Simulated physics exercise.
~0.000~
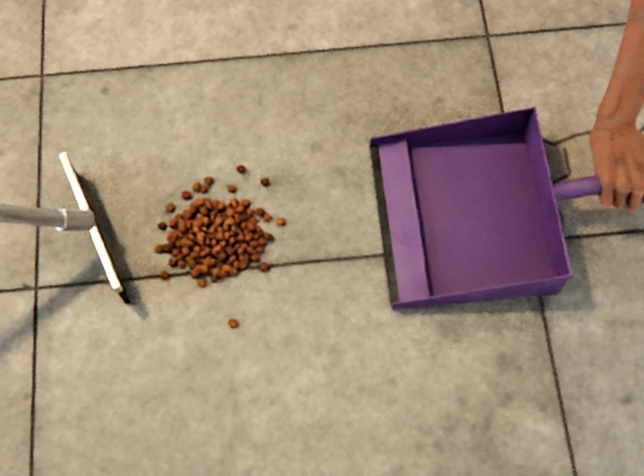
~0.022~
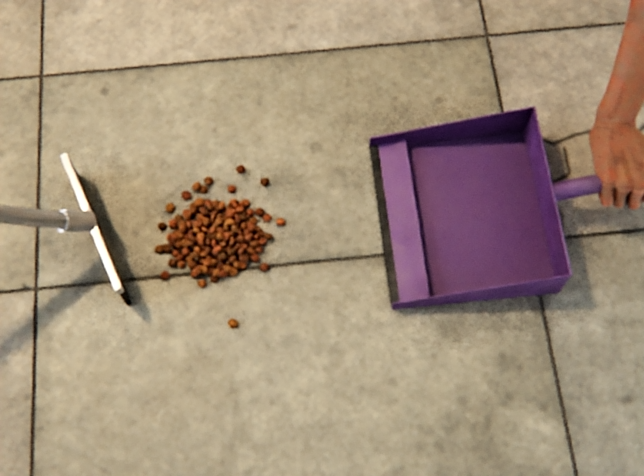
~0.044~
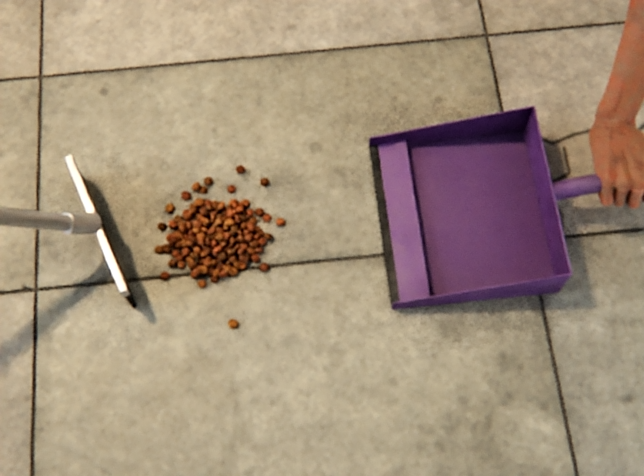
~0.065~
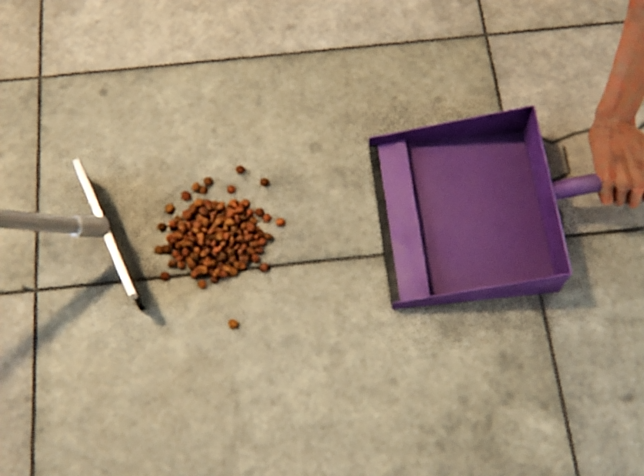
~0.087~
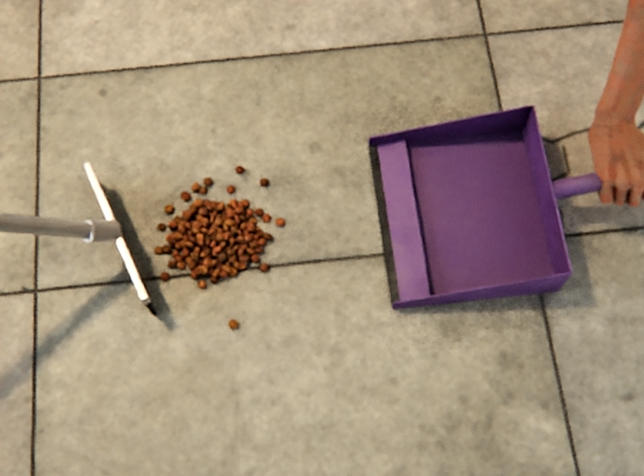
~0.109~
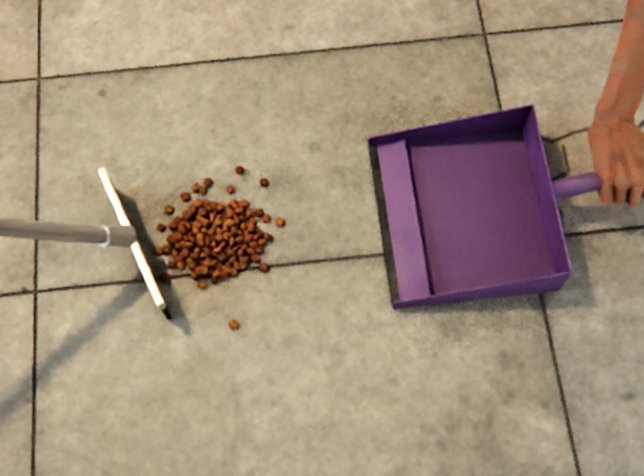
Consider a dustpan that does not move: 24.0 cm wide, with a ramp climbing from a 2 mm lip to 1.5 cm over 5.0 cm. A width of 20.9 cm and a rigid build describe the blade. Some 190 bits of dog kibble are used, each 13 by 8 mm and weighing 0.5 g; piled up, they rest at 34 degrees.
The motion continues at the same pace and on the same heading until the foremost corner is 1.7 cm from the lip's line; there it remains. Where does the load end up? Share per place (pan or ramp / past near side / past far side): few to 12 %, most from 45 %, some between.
In the pan or on its ramp: Few. Past the pan's near side: Few. Past the pan's far side: Few.
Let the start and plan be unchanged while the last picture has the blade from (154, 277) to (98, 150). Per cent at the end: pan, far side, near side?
Per cent by place - pan 20, far side 25, near side 0.
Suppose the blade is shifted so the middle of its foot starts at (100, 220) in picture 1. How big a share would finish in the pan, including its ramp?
Around 5 %.
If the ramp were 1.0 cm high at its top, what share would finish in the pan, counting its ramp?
I'd put it near 5 per cent, ramp counted.
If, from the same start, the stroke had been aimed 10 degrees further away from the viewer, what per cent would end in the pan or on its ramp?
In that case around 15 per cent.
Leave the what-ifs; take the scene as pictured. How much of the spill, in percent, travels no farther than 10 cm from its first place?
40 percent, roughly.
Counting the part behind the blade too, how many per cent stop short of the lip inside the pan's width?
I'd put it near 90 per cent.
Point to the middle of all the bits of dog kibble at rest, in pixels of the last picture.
Near (318, 218).
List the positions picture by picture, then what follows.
Blade from (118, 288) to (66, 159), moved 0.0 cm, 0 of the pieces shifted so far; middle of the pieces at (216, 236); pan at (475, 216), in the first frame.
Blade from (120, 290) to (67, 161), moved 0.2 cm, 0 of the pieces shifted so far; middle of the pieces at (216, 237), in the second frame.
Blade from (125, 292) to (71, 163), moved 1.0 cm, 0 of the pieces shifted so far; middle of the pieces at (216, 237), in the third frame.
Blade from (133, 295) to (79, 166), moved 2.1 cm, 0 of the pieces shifted so far; middle of the pieces at (216, 237), in the fourth frame.
Blade from (146, 299) to (90, 170), moved 3.8 cm, 0 of the pieces shifted so far; middle of the pieces at (215, 237), in the fifth frame.
Blade from (161, 305) to (104, 175), moved 5.9 cm, 0 of the pieces shifted so far; middle of the pieces at (215, 238); pan at (474, 214). Its pace works out near 1.00 m/s, heading 25 degrees towards the viewer's side, in the sixth frame.
Then, at 0.27 s, middle of the blade 18 cm from the lip; 0 % over the lip, far side 0 %, near side 0 %.
Then, at 0.37 s, middle of the blade 9 cm from the lip; 0 % over the lip, far side 0 %, near side 5 %.
Then, at 0.61 s, middle of the blade 5 cm from the lip; 5 % over the lip, far side 0 %, near side 5 %.
At rest (1.1 s), pan 5 %, near side 5 %, far side 0 %, in front of the lip or behind the blade 90 %.
